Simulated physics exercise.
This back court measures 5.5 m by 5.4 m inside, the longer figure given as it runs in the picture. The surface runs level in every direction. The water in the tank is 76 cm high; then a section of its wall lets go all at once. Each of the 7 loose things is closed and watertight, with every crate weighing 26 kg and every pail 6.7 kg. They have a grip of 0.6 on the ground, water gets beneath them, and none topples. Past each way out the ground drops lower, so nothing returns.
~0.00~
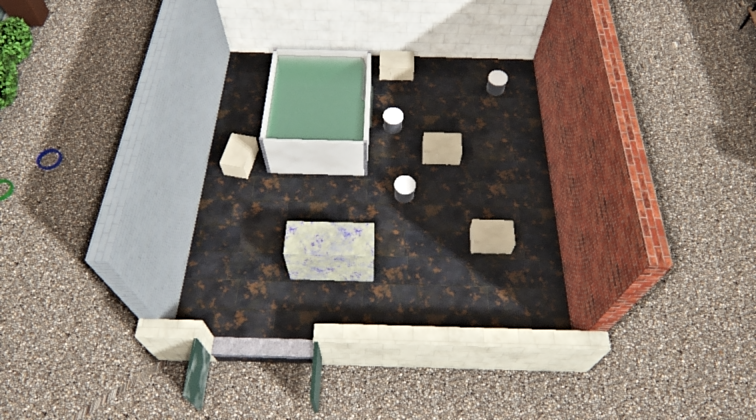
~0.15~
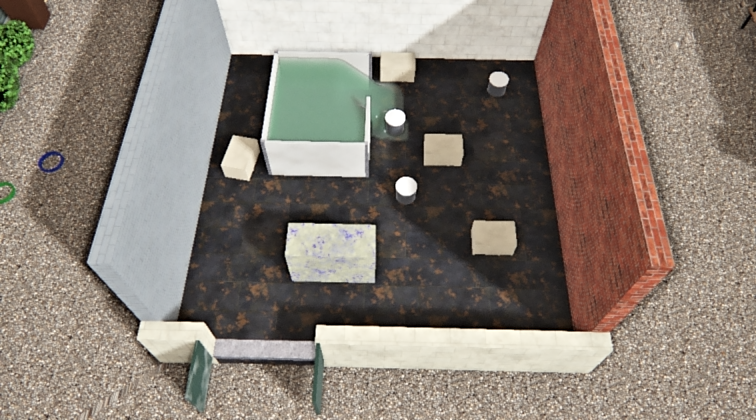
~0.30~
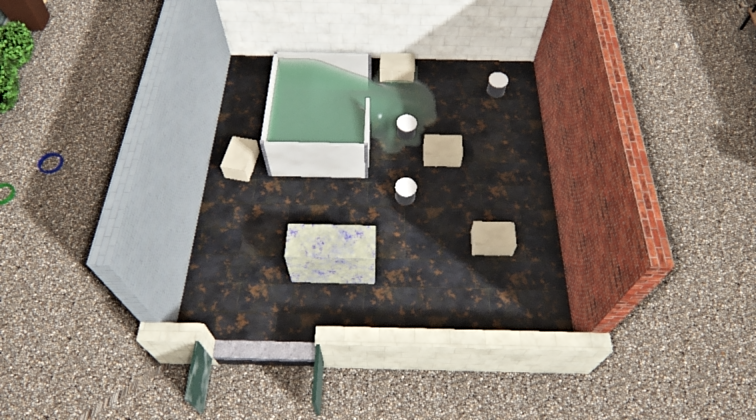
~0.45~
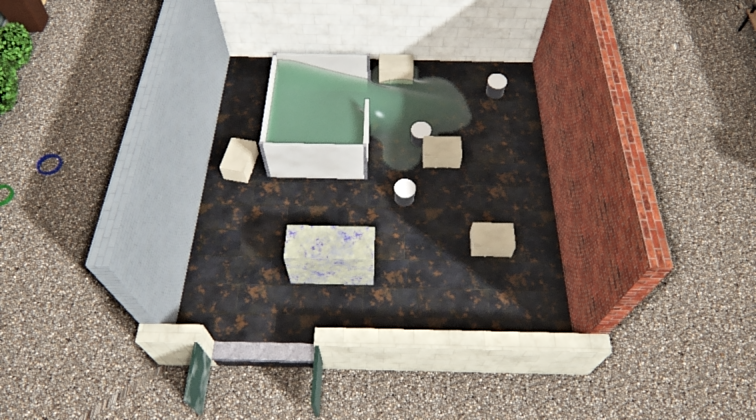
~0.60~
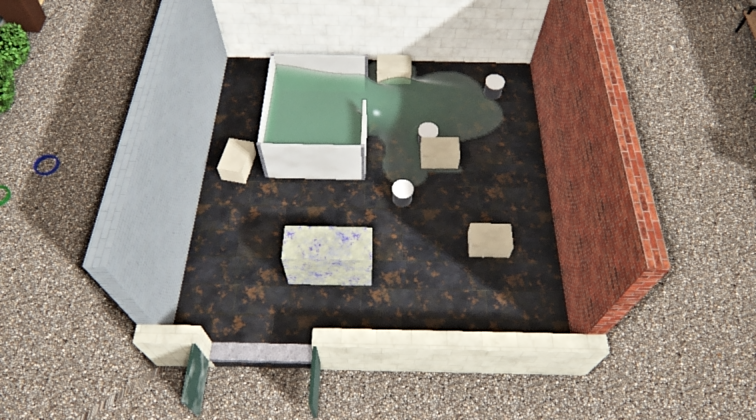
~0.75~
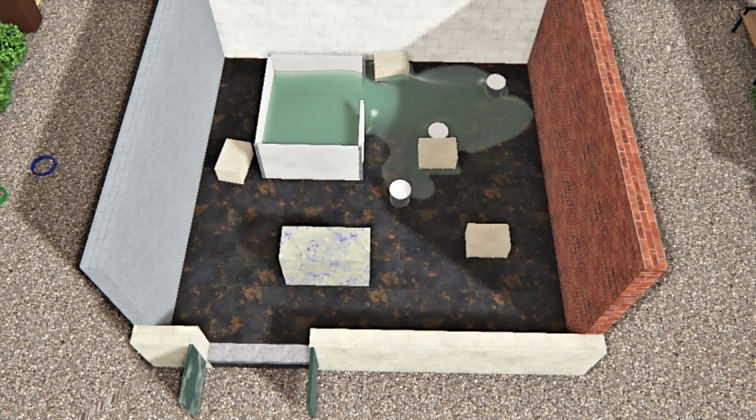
At the start, a white-walled tank of green water stands among pale blocks and small white pails in a walled court. Its right side opens near the back and water pours out, pushing the nearest pail to the right, then spreads across the dark floor around a block and the other pails.
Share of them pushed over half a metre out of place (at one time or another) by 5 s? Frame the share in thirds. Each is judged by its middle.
The share ends up from a third to just below two thirds.
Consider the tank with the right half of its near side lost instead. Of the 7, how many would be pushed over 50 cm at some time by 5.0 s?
1.
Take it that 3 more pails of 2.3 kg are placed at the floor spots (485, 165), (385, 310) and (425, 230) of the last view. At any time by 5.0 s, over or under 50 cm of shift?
So it's gets above, then gets above, then gets above.
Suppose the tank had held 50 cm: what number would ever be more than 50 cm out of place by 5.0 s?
In that case the number is 1.
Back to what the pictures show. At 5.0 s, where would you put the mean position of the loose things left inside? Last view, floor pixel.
I'd put it around (388, 196).
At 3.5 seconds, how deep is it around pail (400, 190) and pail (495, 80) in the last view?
Depth approx. 3 cm / 18 cm.
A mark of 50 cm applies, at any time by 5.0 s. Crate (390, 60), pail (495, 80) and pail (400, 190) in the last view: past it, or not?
Beyond the mark, beyond the mark, within the mark.
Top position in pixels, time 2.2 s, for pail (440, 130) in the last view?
(536, 204) or thereabouts.
After 1.1 s 2 of 7 are over 50 cm from their spots; 0 afloat.
After 2.2 s 1 of 7 are over 50 cm from their spots; 2 afloat.
After 3.5 s 2 of 7 are over 50 cm from their spots; 2 afloat.
After 5.0 s 4 of 7 are over 50 cm from their spots, and 4 have been at some point; 2 afloat.
